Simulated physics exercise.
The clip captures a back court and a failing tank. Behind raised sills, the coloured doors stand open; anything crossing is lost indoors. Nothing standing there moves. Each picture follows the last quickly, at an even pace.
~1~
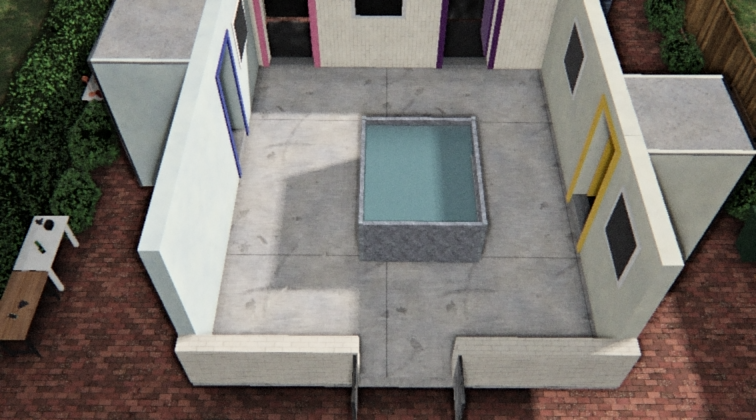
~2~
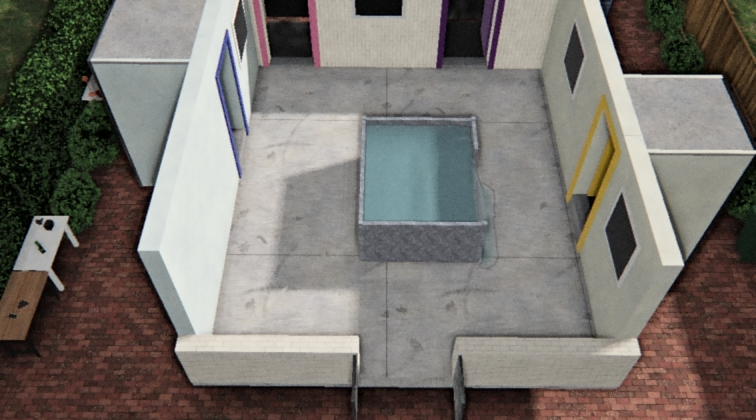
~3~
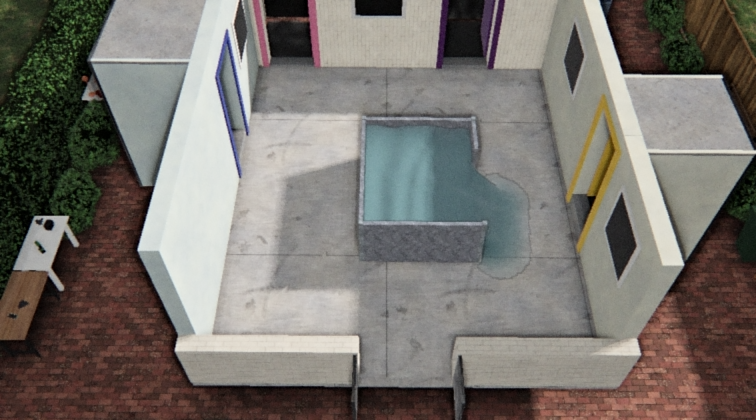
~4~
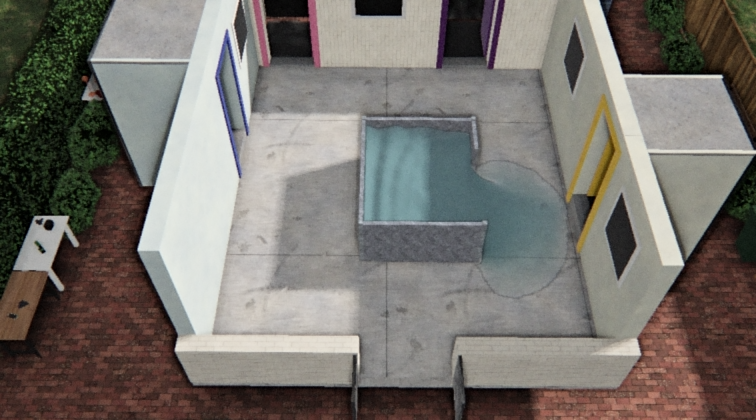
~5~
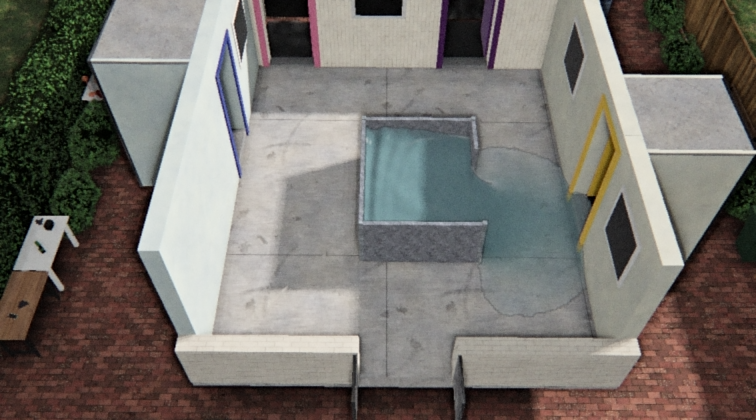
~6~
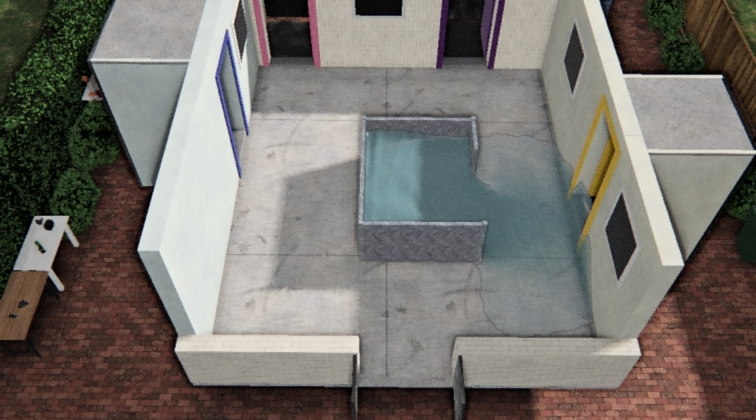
Water pours from a grey stone tank in a pale-walled, roofless court, seen from high above the front by a camera that stays still. A blue doorframe stands on the left, pink and purple ones at the back, and a yellow one on the right. The tank's right side opens, and the water spreads rightward across the concrete, reaches the right wall, and widens along it.
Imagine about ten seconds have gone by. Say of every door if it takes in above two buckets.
As I see it, the blue door will most likely not exceed two buckets, the pink door will most likely exceed two buckets, the purple door will most likely exceed two buckets, the yellow door will most likely exceed two buckets.
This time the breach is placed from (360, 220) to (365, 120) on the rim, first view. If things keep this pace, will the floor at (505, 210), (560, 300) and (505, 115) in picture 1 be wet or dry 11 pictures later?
In turn: Untouched, then untouched, then untouched.
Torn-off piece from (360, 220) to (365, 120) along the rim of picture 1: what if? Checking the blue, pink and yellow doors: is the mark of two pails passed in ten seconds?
The blue door ends up above, the pink door ends up above, and the yellow door falls short.
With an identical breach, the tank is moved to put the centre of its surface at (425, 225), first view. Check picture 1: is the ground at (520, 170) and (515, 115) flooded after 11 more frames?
The first spot is swamped, the second swamped.
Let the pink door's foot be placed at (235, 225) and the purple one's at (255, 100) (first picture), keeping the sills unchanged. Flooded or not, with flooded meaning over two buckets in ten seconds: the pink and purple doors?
As it turns out, the pink door runs past it while the purple door runs past it.
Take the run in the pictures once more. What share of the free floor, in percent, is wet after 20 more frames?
It comes to 70 per cent.
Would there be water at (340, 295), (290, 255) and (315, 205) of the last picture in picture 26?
In turn, the points end up soaked, soaked and high and dry.
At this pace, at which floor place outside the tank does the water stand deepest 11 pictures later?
I'd put it around (600, 351).
A moment on, water covers 20 % of the floor; the blue door not reached, the pink door not reached, the purple door not reached, the yellow door far over two buckets in.
Next, water covers 40 % of the floor; the blue door not reached, the pink door not reached, the purple door wet at the sill, nothing in, the yellow door far over two buckets in.
Then, water covers 70 % of the floor; the blue door not reached, the pink door not reached, the purple door over two buckets in, the yellow door far over two buckets in.
Later, water covers 95 % of the floor; the blue door wet at the sill, nothing in, the pink door under two buckets in, the purple door over two buckets in, the yellow door far over two buckets in.
In the end, water covers 100 % of the floor; the blue door wet at the sill, nothing in, the pink door far over two buckets in, the purple door far over two buckets in, the yellow door far over two buckets in.
